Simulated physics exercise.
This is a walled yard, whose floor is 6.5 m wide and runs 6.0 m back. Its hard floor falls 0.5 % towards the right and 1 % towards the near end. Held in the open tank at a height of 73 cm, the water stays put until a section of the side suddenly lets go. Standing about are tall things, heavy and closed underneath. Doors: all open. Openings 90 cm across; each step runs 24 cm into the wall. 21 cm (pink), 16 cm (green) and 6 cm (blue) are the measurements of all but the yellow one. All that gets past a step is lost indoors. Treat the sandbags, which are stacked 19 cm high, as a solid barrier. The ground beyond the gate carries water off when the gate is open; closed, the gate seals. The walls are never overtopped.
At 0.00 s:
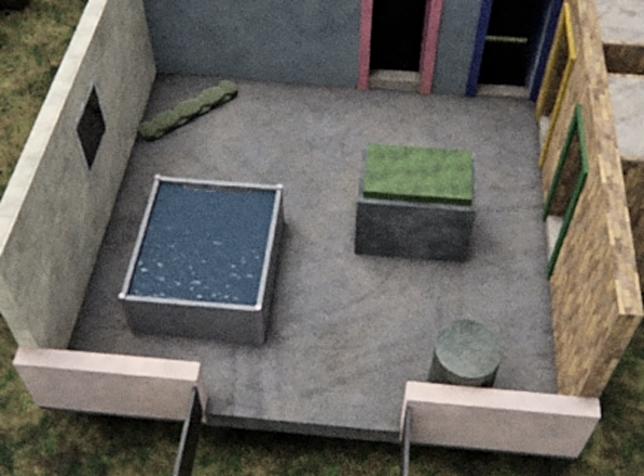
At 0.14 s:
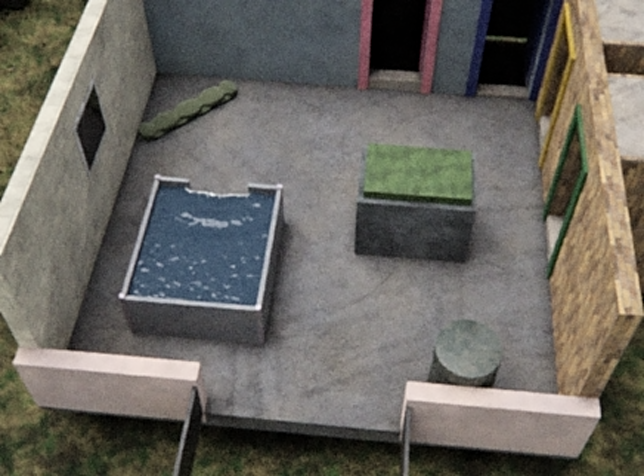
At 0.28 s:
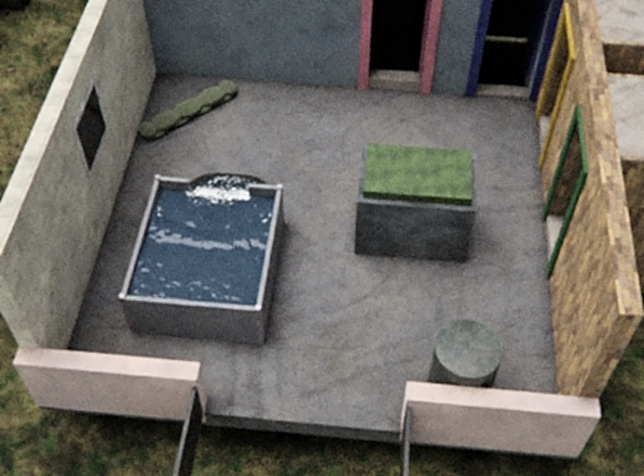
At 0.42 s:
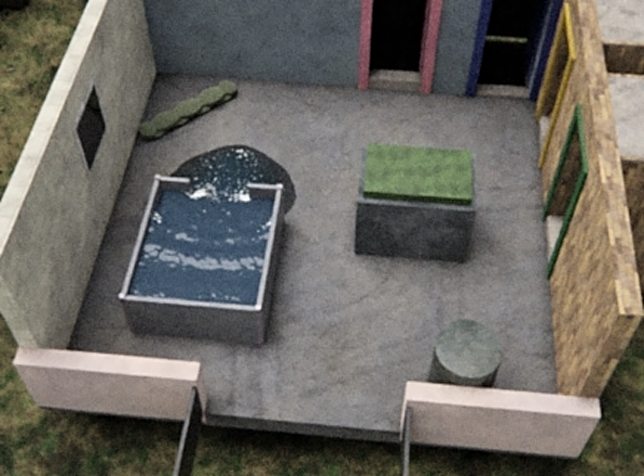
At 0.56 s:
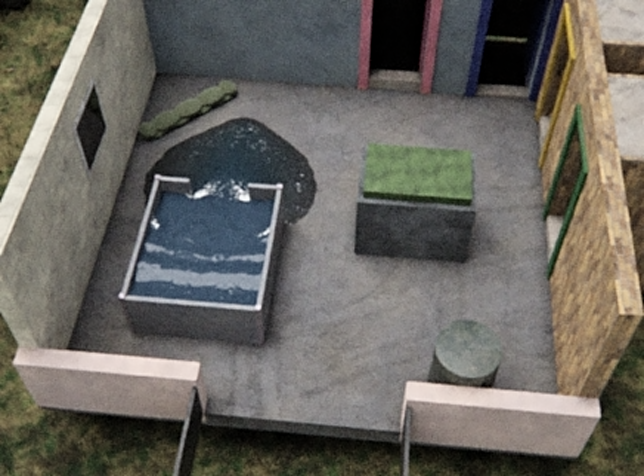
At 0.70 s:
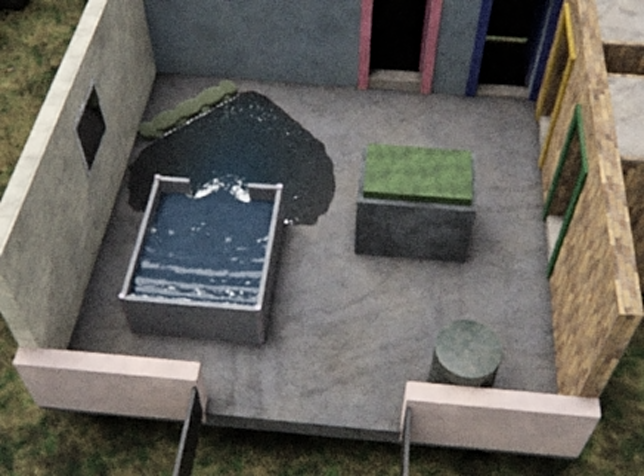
Water in the open tank poured out through a gap in its far side and spread across the grey yard floor in a widening dark pool, reaching the low green sandbags near the left wall.
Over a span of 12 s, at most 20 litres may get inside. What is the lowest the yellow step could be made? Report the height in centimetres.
Around 17 cm high.
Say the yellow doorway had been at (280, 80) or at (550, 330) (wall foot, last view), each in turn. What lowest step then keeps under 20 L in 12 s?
About 28 cm for the first and 11.0 cm for the second.
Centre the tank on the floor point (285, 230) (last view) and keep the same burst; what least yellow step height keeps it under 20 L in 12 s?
That setup calls for roughly 16 cm.
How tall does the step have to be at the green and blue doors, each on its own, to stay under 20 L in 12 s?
About 6.5 cm at green and 12.5 cm at blue.
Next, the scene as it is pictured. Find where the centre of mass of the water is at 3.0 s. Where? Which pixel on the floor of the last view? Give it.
The water is centred near (260, 192).
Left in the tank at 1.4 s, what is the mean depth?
About 50 centimetres.
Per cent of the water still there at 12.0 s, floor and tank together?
Something near 88 out of a hundred parts.
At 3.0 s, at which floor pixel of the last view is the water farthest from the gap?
The tip of the flood lies near (537, 102).
After 1.4 s water covers 30 % of the floor, deepest (39 cm) near (221, 210); it has not reached the yellow door.
After 3.0 s water covers 40 % of the floor, deepest (26 cm) near (537, 102); 10 cm at the yellow door, 0 litres in over its 15 cm step.
After 12.0 s water covers 95 % of the floor, deepest (14 cm) near (561, 429); 9 cm at the yellow door, 37 litres in over its 15 cm step.
At the yellow door as built, the water arrived by 2.9 s and peaked near 23 cm at 3.4 s.
Run again over the same 12 s with other heights there, 43 litres in over 14.5 cm, 7 litres over 20 cm. The limit of 20 litres is kept from about 17 cm up.
